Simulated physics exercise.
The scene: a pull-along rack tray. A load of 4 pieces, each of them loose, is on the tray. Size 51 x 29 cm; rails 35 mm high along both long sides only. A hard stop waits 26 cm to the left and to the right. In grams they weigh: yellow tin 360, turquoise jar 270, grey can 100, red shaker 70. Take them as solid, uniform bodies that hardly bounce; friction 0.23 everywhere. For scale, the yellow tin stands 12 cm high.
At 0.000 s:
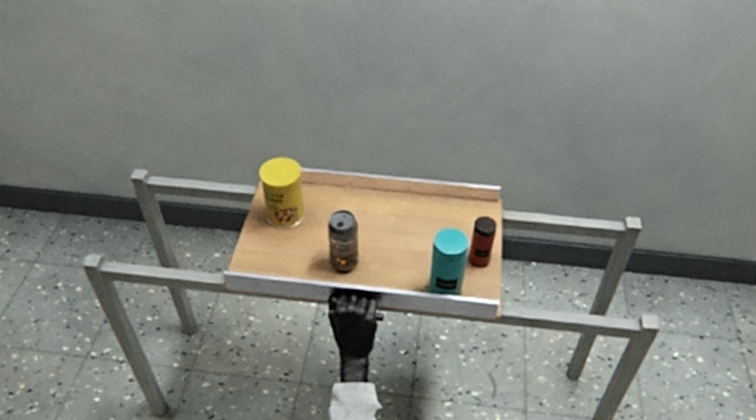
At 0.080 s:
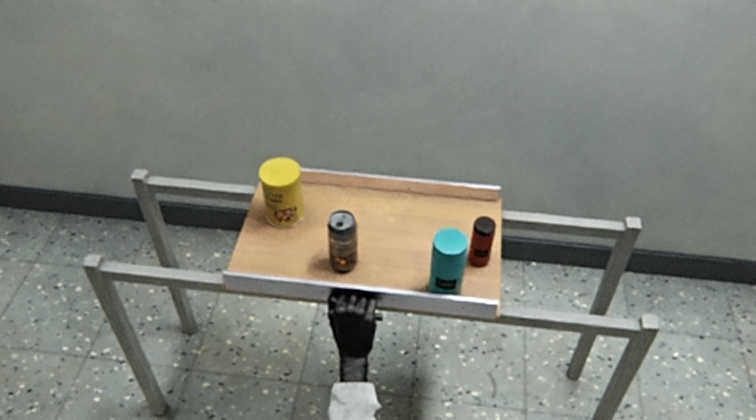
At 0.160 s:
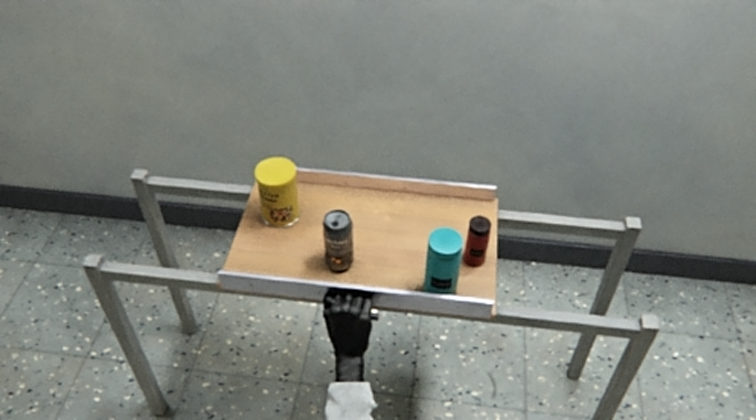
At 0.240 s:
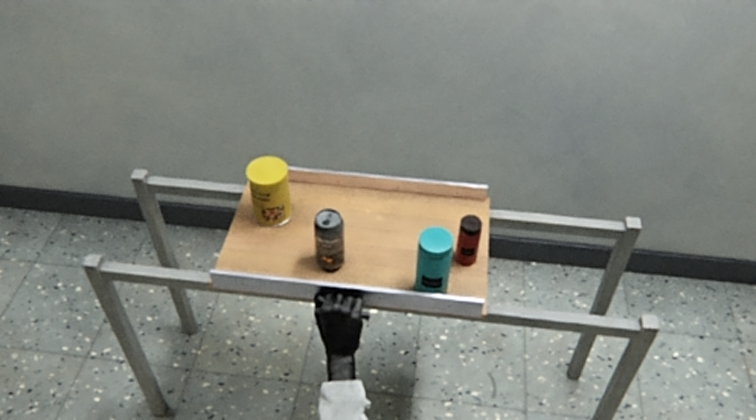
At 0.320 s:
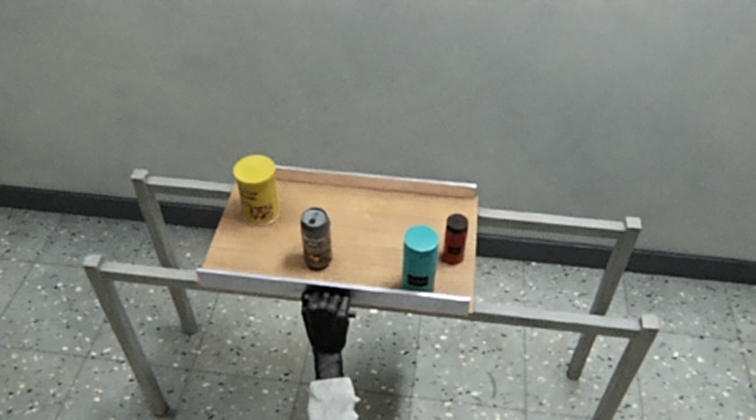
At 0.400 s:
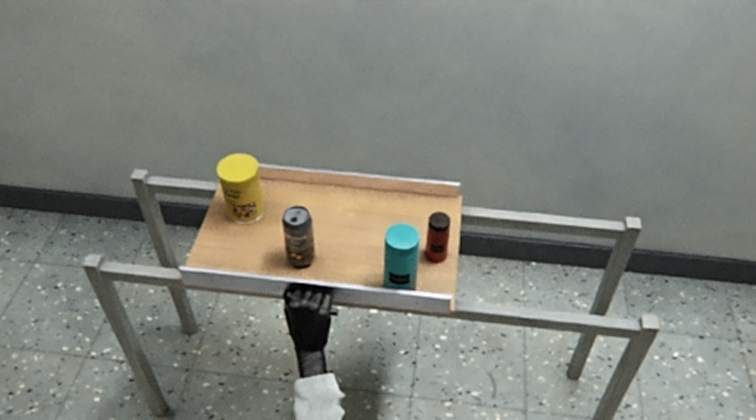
A black hand with a pale cuff grips the near edge of a wooden tray set across a grey metal frame, seen from above against a plain grey wall and speckled floor. On the tray stand a yellow tin at left, a grey can near the middle, and a turquoise jar and red shaker at right. After barely moving, the hand slides the tray left with all four upright, while the camera stays still.
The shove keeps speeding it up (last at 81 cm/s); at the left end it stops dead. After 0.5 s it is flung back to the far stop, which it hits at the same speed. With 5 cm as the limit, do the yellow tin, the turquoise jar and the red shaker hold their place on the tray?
The yellow tin ends elsewhere, the turquoise jar keeps its place, the red shaker keeps its place.
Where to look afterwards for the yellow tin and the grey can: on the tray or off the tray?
The yellow tin finishes off the tray; the grey can is still on the tray.
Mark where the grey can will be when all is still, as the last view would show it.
Around (482, 257).
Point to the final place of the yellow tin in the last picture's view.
Around (134, 341).
After 1.00 s, tray 26 cm left; yellow tin now off the tray; turquoise jar slid 13 cm near (236, 245); red shaker slid 13 cm near (280, 222).
After 2.20 s, tray 7 cm right; red shaker slid 13 cm near (451, 239); turquoise jar slid 13 cm near (415, 264); grey can slid 13 cm.
At rest (3.1 s), off the tray, yellow tin; the other 3 in place, give or take 5 cm. In the last view, yellow tin near (134, 341), turquoise jar near (594, 283).
